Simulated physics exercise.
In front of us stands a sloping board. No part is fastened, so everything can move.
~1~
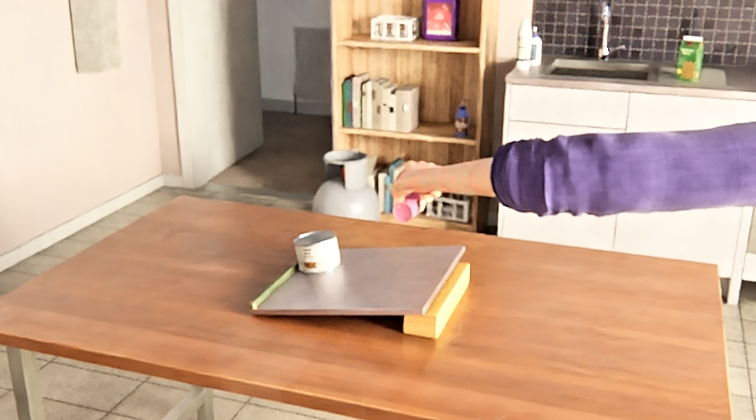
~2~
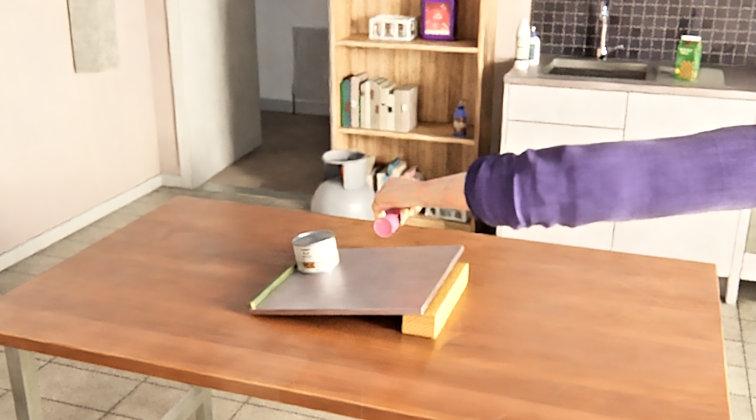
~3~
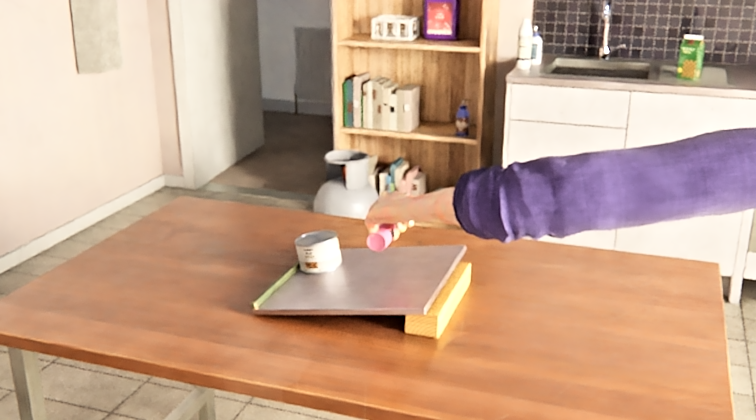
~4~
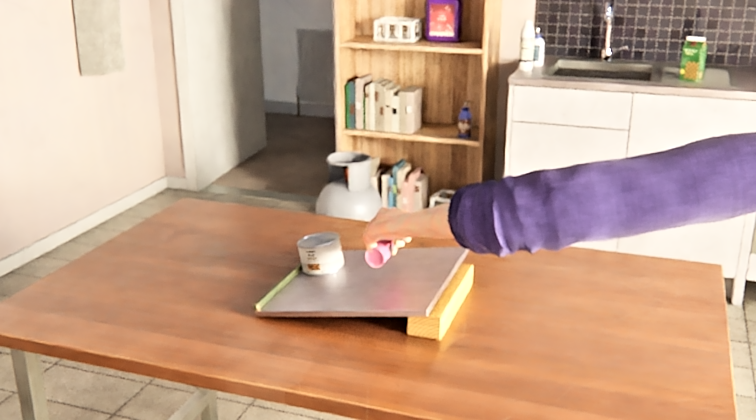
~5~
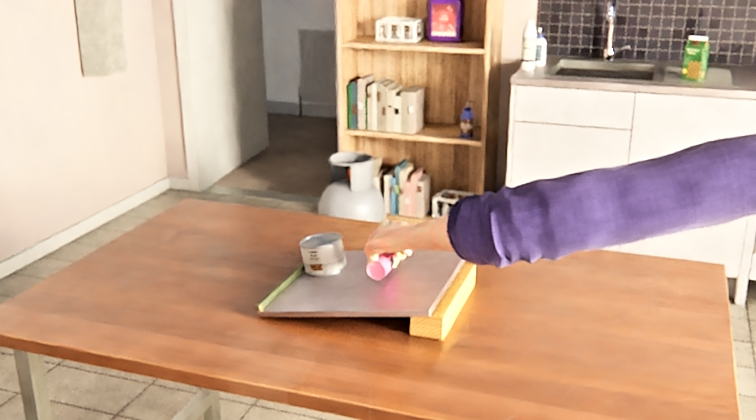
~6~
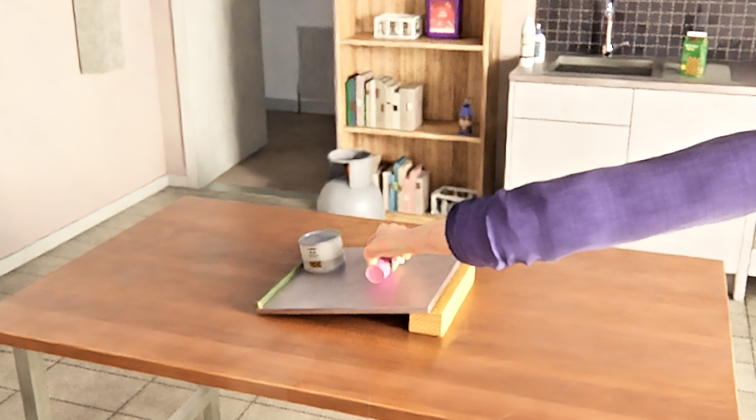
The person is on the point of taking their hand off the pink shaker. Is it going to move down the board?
It moves downslope.
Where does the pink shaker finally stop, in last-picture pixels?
At about (325, 267).
Then, 0.40 s after the last picture, pink shaker rolled about its own width near (366, 265).
Then, 0.60 s after the last picture, pink shaker rolled well along near (338, 266).
At rest, moved from the start, pink shaker; white tub in place. Seen from the same camera at the end, pink shaker near (325, 267). The pink shaker runs down the board.
